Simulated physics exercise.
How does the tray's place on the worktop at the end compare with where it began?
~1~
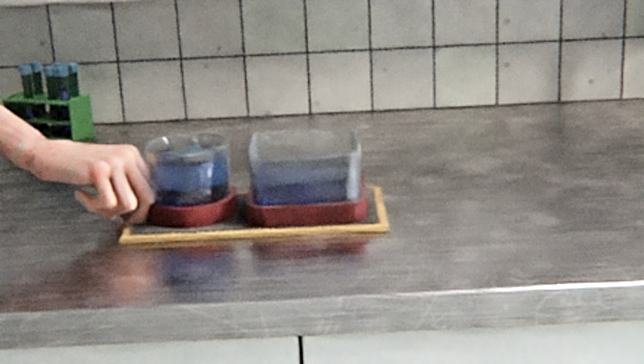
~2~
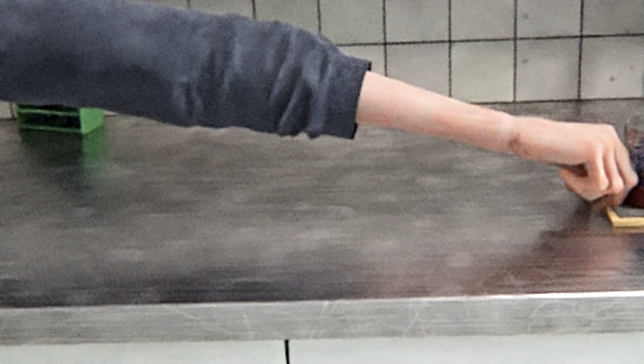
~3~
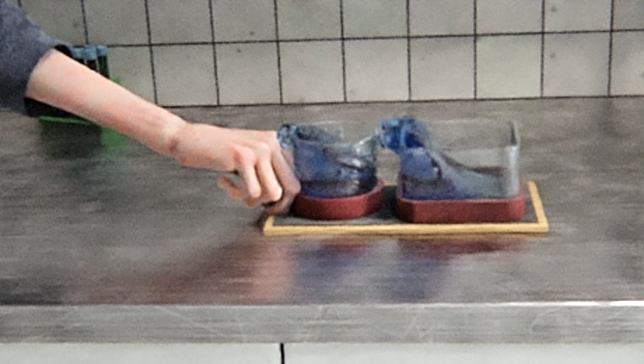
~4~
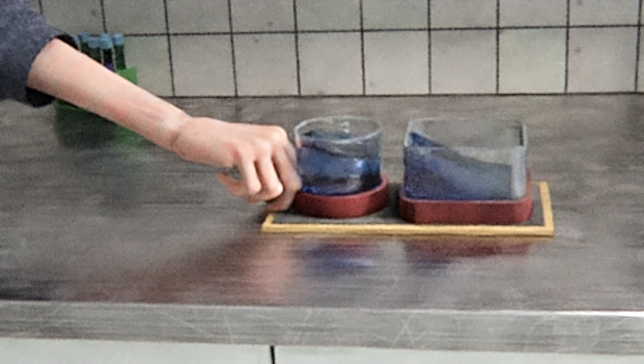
It ends up further to the right along the worktop than where it began, farther from the green rack.
